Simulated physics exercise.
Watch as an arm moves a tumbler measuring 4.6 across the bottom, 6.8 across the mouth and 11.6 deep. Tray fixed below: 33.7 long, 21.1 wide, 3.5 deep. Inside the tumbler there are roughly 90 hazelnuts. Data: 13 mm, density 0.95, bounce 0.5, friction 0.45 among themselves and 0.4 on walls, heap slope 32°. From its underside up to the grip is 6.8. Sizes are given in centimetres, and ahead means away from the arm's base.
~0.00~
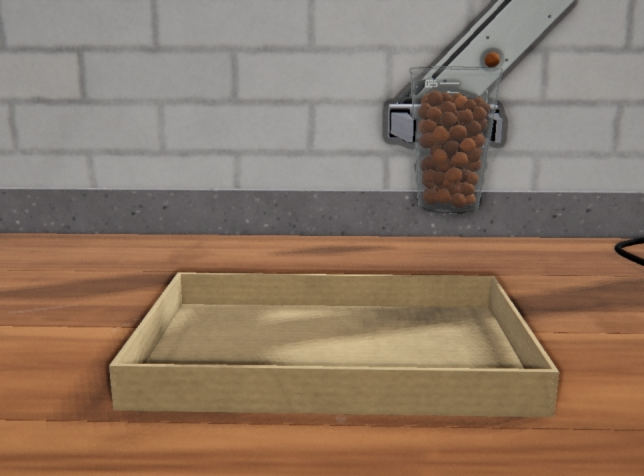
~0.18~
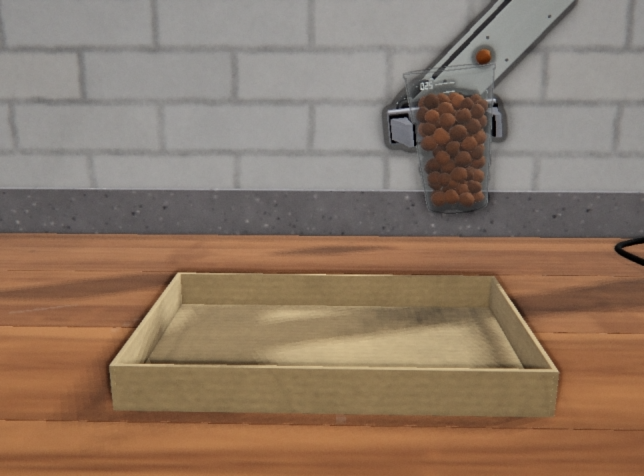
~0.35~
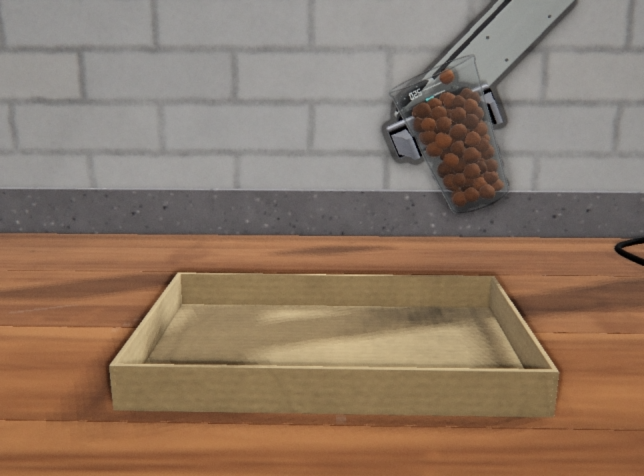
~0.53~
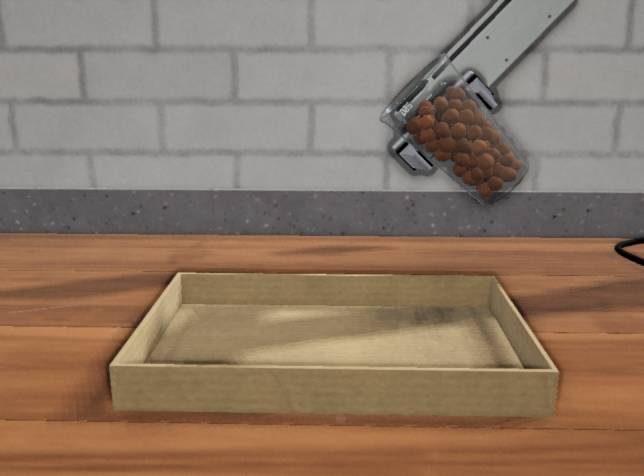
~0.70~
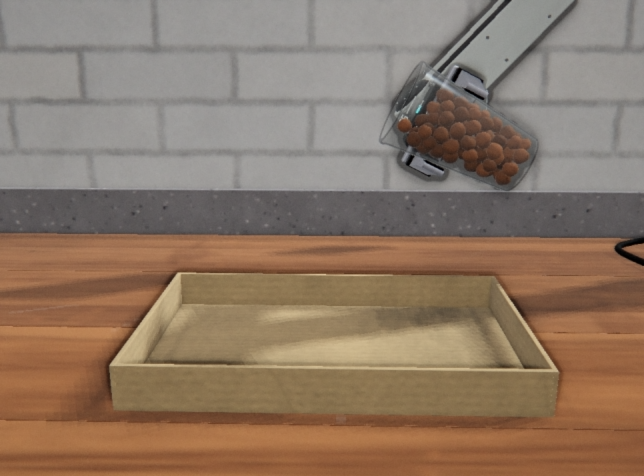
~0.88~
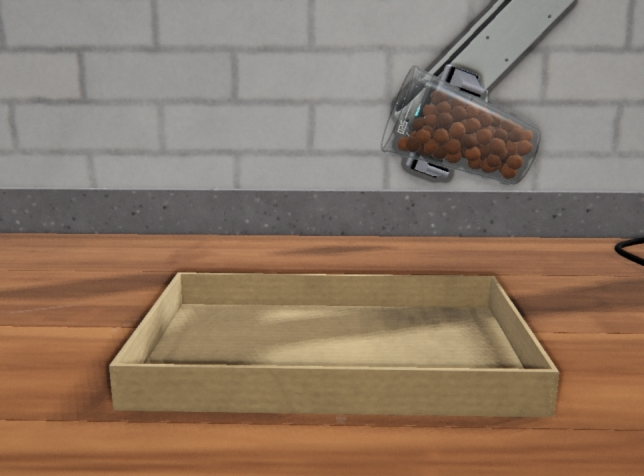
At first, a robotic arm holds a clear tumbler of brown hazelnuts nearly upright above and behind an empty, shallow tray on a wooden counter. The arm then tilts the tumbler steadily, its mouth turning toward the left, until it lies nearly sideways, with the nuts shifting but remaining inside.
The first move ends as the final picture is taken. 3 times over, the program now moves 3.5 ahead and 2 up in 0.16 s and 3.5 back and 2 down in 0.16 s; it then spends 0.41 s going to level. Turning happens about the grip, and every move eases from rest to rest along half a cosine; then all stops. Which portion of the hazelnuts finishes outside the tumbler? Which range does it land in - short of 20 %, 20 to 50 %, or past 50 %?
It lands in the 20 to 50 % range.
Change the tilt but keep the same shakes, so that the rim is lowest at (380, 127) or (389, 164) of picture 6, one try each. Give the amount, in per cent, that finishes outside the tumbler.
Around 5 per cent, then around 80 per cent.
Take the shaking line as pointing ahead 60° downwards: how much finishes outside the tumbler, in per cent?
Roughly 0 percent of it.
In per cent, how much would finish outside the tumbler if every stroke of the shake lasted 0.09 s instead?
Estimate for that case: 70 %.
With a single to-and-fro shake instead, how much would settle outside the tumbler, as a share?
My guess is near 10 per cent.
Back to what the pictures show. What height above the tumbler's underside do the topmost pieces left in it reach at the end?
Around 8.5 cm up.
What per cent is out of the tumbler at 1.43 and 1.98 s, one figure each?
At the first time about 15 per cent, at the second about 35 per cent.
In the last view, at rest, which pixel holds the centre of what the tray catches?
Roughly at (317, 334) in the last picture.
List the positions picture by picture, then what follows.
Tumbler middle at (452, 141), level; upper third of the load around (452, 114), from x 425 to 490, top at y 60; 91 in the tumbler, in the first frame.
Tumbler middle at (453, 141), tilted 7° forward; upper third of the load around (451, 115), from x 425 to 485, top at y 55, in the second frame.
Tumbler middle at (457, 140), tilted 24° forward; upper third of the load around (450, 114), from x 420 to 495, top at y 75, in the third frame.
Tumbler middle at (460, 137), tilted 46° forward; upper third of the load around (451, 118), from x 415 to 515, top at y 95, in the fourth frame.
Tumbler middle at (463, 135), tilted 63° forward; upper third of the load around (455, 118), from x 405 to 525, top at y 95, in the fifth frame.
Tumbler middle at (463, 133), tilted 70° forward; upper third of the load around (457, 120), from x 405 to 525, top at y 100; 91 in the tumbler, in the sixth frame.
After 1.43 s, tilted 70° forward, highest piece 24 above the table; 79 in the tumbler, 8 in the tray, 4 in flight or on a rim.
After 1.98 s, tilted 53° forward, highest piece 22 above the table; 58 in the tumbler, 31 in the tray, 2 in flight or on a rim.
After 2.45 s, level, highest piece 23 above the table; 58 in the tumbler, 33 in the tray.
After 3.50 s, level, highest piece 23 above the table; 58 in the tumbler, 33 in the tray.
At rest, 58 in the tumbler, 33 in the tray. That is 36 % outside the tumbler.
